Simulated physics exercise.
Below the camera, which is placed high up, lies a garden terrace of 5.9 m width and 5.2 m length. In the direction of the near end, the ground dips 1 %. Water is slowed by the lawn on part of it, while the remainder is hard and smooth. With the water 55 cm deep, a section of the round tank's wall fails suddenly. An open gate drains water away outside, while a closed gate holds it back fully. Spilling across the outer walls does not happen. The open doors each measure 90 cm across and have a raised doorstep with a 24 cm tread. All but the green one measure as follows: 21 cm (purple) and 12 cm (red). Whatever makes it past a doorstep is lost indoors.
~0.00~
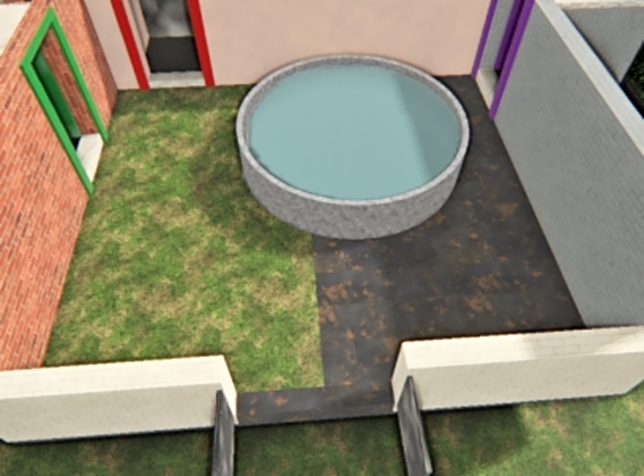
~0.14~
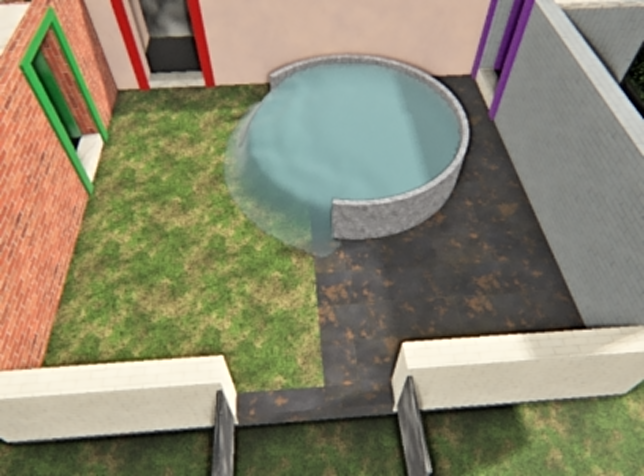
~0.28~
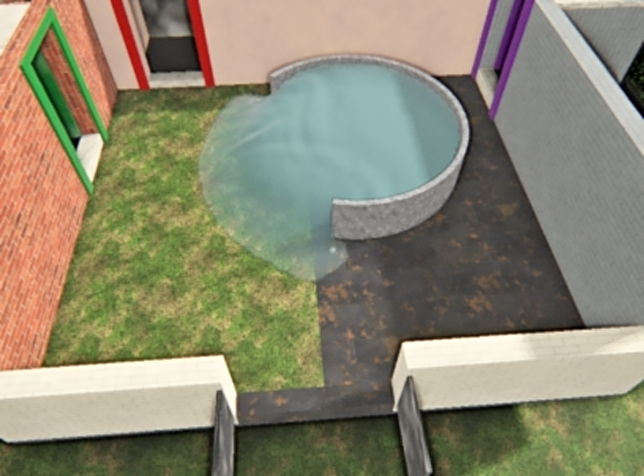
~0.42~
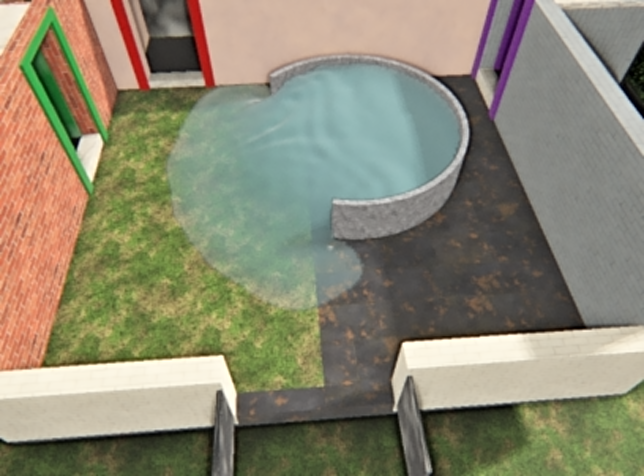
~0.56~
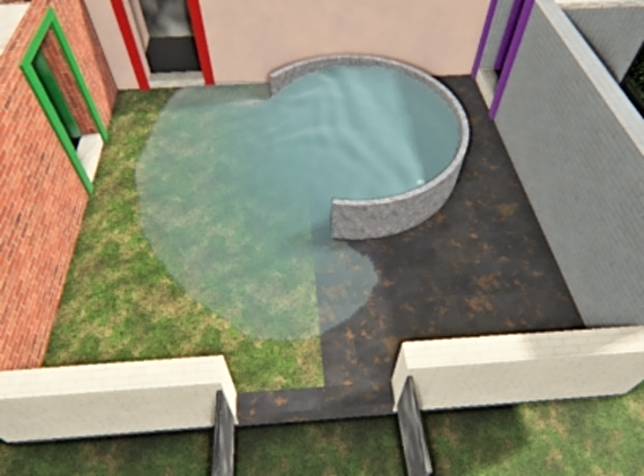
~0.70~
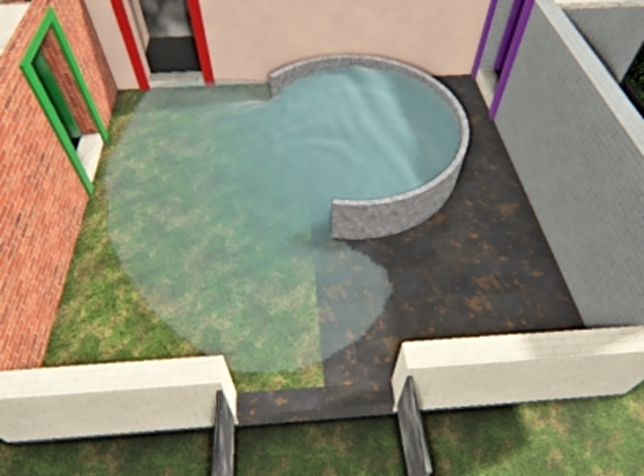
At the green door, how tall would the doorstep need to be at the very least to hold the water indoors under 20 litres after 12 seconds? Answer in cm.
The doorstep would need roughly 24 cm.
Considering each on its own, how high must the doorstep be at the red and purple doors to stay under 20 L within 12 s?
Some 16 cm for red, some 8.5 cm for purple.
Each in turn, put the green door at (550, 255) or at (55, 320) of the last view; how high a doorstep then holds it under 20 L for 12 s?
You'd want roughly 12.0 cm there first, then roughly 25 cm.
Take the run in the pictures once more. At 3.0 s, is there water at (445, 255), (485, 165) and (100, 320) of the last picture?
Untouched; untouched; soaked.
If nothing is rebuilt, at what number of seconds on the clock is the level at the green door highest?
I'd say near 2.4 seconds.
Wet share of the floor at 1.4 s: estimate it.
Roughly 60 percent of the floor.
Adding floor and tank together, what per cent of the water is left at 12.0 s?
Remaining share: Around 76 %.
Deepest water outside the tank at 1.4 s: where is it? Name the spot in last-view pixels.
Check close to (114, 109).
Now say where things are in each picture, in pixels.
In the first frame, still water, 55 cm deep, in the round tank at (352, 124); the green door at (69, 106) is dry.
In the second frame, water pours out at (249, 168) and has run 0.3 m, to a hidden place; about 7 cm deep outside, 55 cm at the back.
In the third frame, water pours out at (250, 171) and has run 0.7 m, to (233, 104); about 9 cm deep outside, 55 cm at the back.
In the fourth frame, the gap is at (250, 172), the front 1.1 m out at (207, 98); the back of the round tank holds 55 cm.
In the fifth frame, water pours out at (250, 173) and has run 1.6 m, to (177, 97); about 6 cm deep outside, 55 cm at the back.
In the sixth frame, the gap is at (250, 173), the front 2.0 m out at (156, 89); the back of the round tank holds 55 cm; the green door at (69, 106), 2.2 m from the gap, is still 0.3 m from the nearest water.
After 1.4 s water covers 60 % of the floor, deepest (28 cm) near (114, 109); 21 cm at the green door, 0 litres in over its 17 cm doorstep.
After 3.0 s water covers 60 % of the floor, deepest (39 cm) near (36, 389); 27 cm at the green door, 58 litres in over its 17 cm doorstep.
After 12.0 s water covers 95 % of the floor, deepest (14 cm) near (541, 368); 6 cm at the green door, 87 litres in over its 17 cm doorstep.
At the green door as built, the water arrived by 0.8 s and peaked near 31 cm at 2.4 s.
With a doorstep of 21 cm, 40 litres would have come in within the 12 s; with 28 cm, 4 litres. So under 20 litres takes about 24 cm.
